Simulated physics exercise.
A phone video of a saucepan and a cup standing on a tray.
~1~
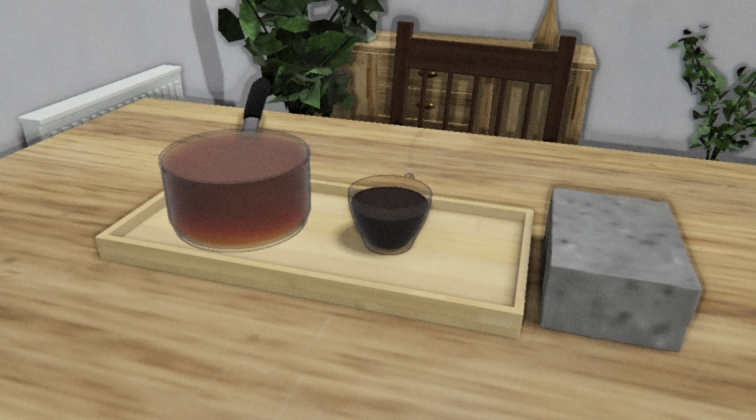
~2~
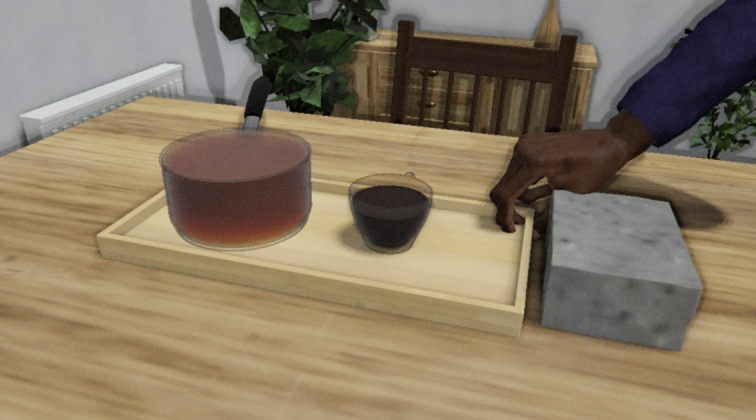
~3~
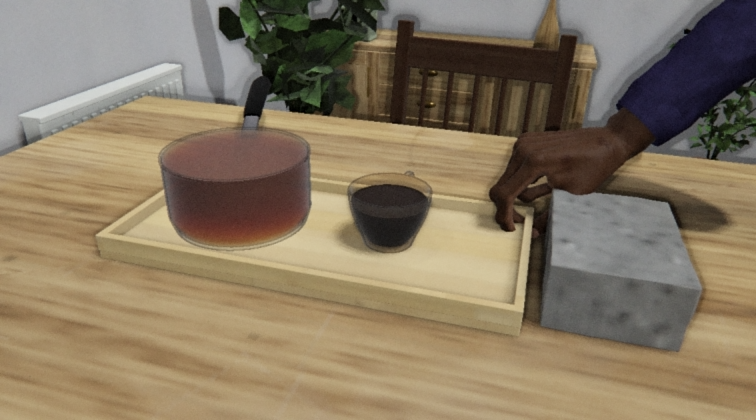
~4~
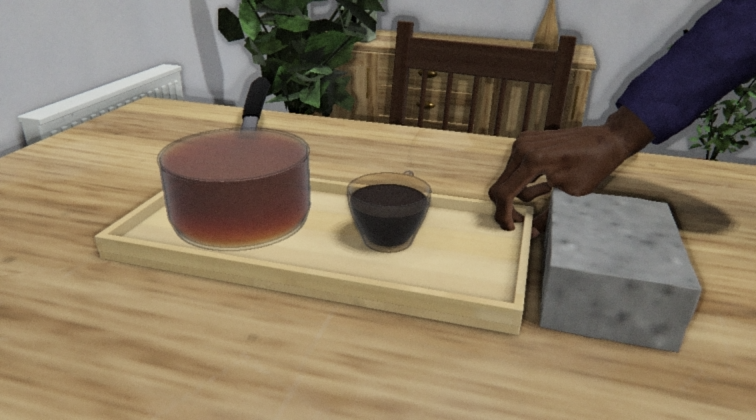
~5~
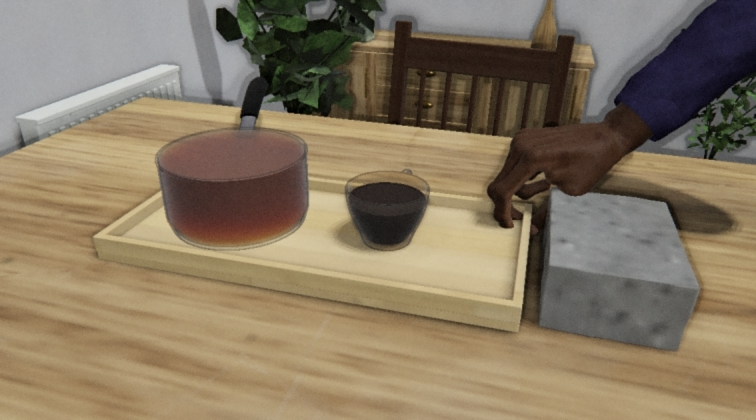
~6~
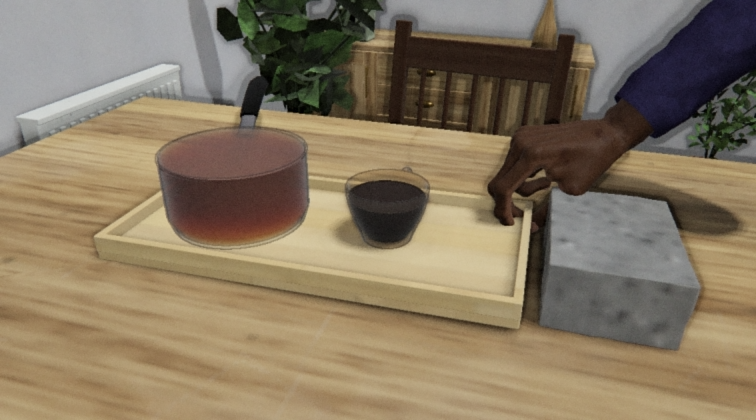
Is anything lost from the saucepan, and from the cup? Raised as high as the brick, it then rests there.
Result: Saucepan: Runs over; cup: Does not run over.
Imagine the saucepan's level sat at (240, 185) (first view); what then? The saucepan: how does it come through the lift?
Then, put simply, nothing gets out.
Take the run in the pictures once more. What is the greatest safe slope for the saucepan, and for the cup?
Slopes: Near 4° then near 20°.
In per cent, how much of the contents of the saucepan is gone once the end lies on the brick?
Around 14 %.
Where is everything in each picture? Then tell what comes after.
In the first frame, the tray lies flat; saucepan (239, 185) nearly full; cup (389, 215) about three quarters full; brick (615, 310).
The second frame shows a hand takes the end of the tray; saucepan nearly full, surface at (237, 154); cup about three quarters full, surface at (390, 202).
The third frame shows slope near 0°; saucepan (239, 184) nearly full; cup (389, 213) about three quarters full.
The fourth frame shows the tray slopes by about 1°; saucepan nearly full, surface at (235, 154); cup about three quarters full, surface at (388, 201); brick (615, 310).
In the fifth frame, the end is rising; saucepan (236, 184) nearly full; cup (387, 211) about three quarters full.
In the sixth frame, the end has come up a little; saucepan nearly full, surface at (233, 152); cup about three quarters full, surface at (388, 197); brick (614, 309).
Next, the tray slopes by about 6°; saucepan, it has slopped over; cup, its rim is dry.
After that, the tray slopes by about 12°; saucepan, it has slopped over; cup, its rim is dry.
Finally, the tray slopes by about 10°, resting on the brick; saucepan, it has slopped over; cup, its rim is dry.
